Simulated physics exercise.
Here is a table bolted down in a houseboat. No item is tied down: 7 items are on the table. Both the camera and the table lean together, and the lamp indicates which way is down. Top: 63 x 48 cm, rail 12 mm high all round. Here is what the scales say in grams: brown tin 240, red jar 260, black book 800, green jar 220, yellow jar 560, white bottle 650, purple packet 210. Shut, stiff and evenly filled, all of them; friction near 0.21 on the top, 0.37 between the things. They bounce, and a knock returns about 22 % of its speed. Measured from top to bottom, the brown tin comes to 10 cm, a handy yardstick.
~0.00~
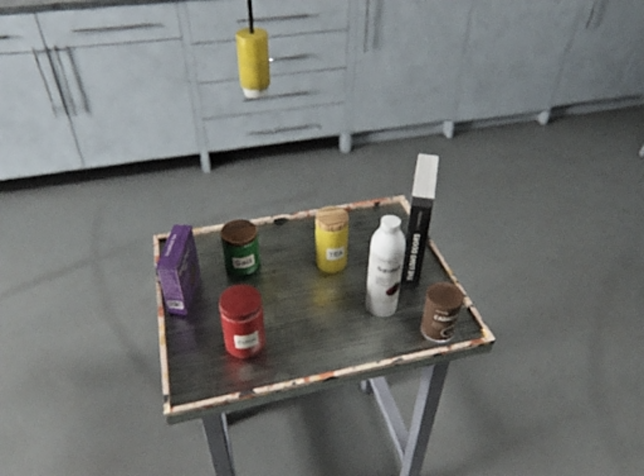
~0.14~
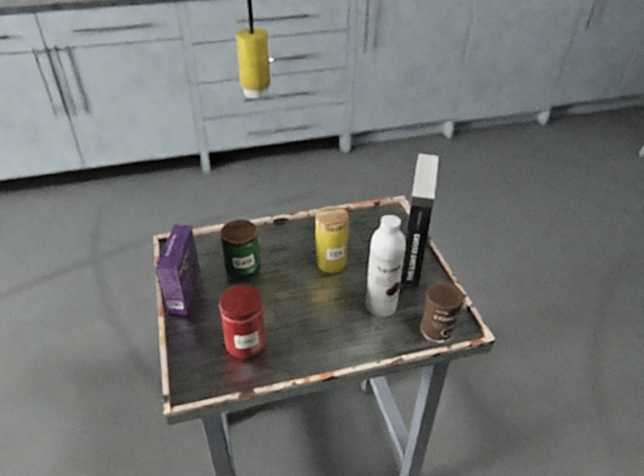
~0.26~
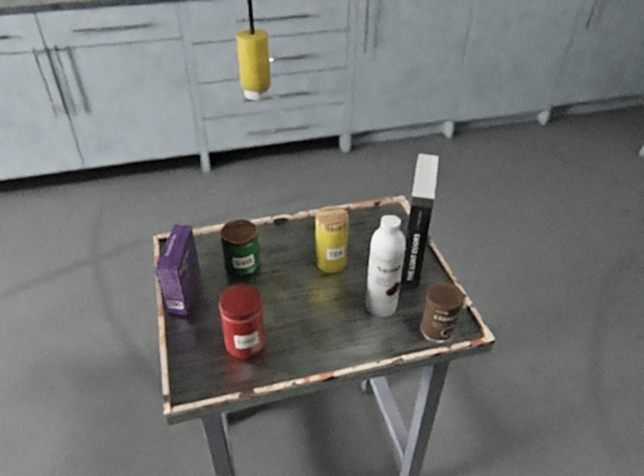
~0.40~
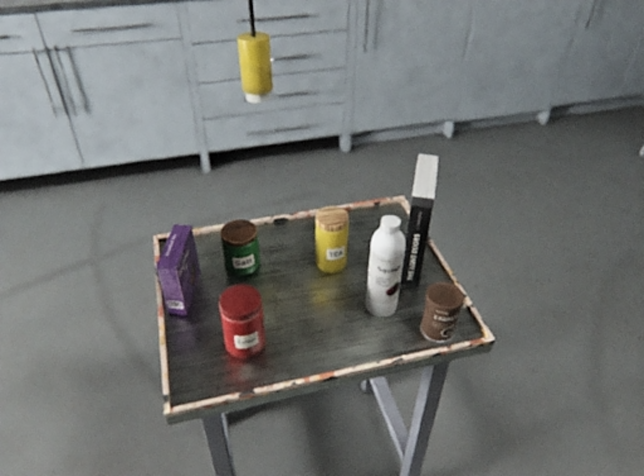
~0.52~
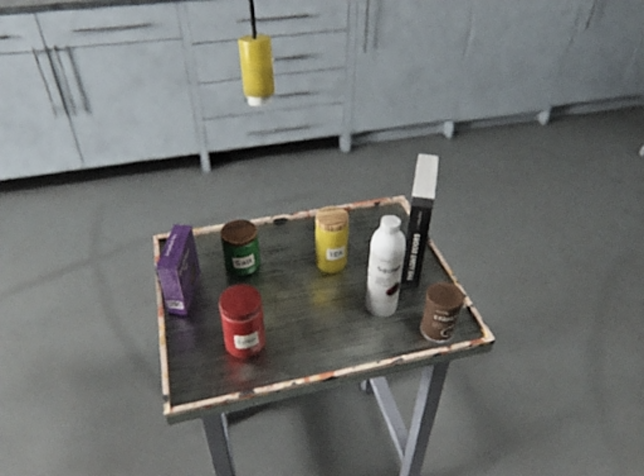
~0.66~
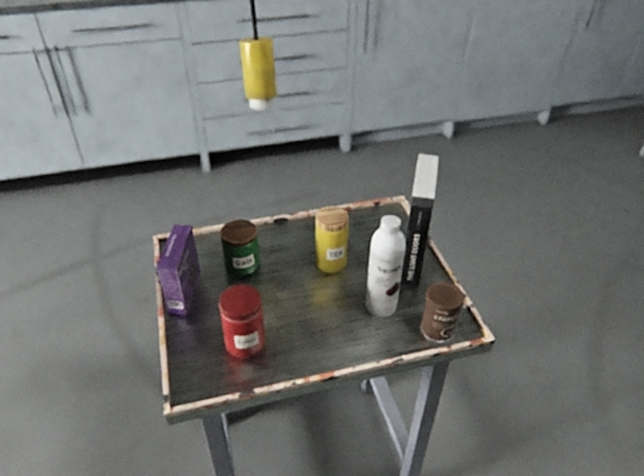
In a room with grey cabinets, a yellow hanging lamp shifted very slightly down and to the right, while the jars, bottle, tin, purple packet and black book on the table stayed still.
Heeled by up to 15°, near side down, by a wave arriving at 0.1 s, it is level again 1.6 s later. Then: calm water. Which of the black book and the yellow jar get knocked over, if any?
One by one: The black book stays up. The yellow jar stays up.
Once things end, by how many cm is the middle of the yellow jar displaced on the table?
7 cm.
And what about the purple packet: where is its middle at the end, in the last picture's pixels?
Look near (183, 296) and you'll find it.
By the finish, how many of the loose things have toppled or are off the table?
It comes to 0.
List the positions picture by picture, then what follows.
In the first frame, boat level; black book (418, 221); yellow jar (332, 240).
In the second frame, boat level; green jar (241, 247); white bottle (386, 267).
In the third frame, boat heeled 1°, near side down; purple packet (180, 270); brown tin (441, 312).
In the fourth frame, boat heeled 5°, near side down; red jar (243, 322); green jar (241, 247).
In the fifth frame, boat heeled 8°, near side down; white bottle (386, 266); purple packet (180, 270).
In the sixth frame, boat heeled 12°, near side down; black book (418, 221); yellow jar (332, 240).
Around 0.96 s, boat heeled 15°, near side down; black book shifted 2 cm near (421, 225).
Around 1.16 s, boat heeled 11°, near side down; black book shifted 5 cm near (427, 235); yellow jar shifted 5 cm near (337, 253); purple packet shifted 5 cm.
Around 1.26 s, boat heeled 9°, near side down; black book shifted 6 cm near (431, 239); yellow jar shifted 6 cm near (340, 258); purple packet shifted 6 cm.
Finally (2.2 s), not toppled but over 5 cm from the start, red jar, black book, green jar, yellow jar, white bottle and purple packet; brown tin still in place (within 5 cm). Final places as that camera would see them, black book near (433, 244), yellow jar near (341, 262).
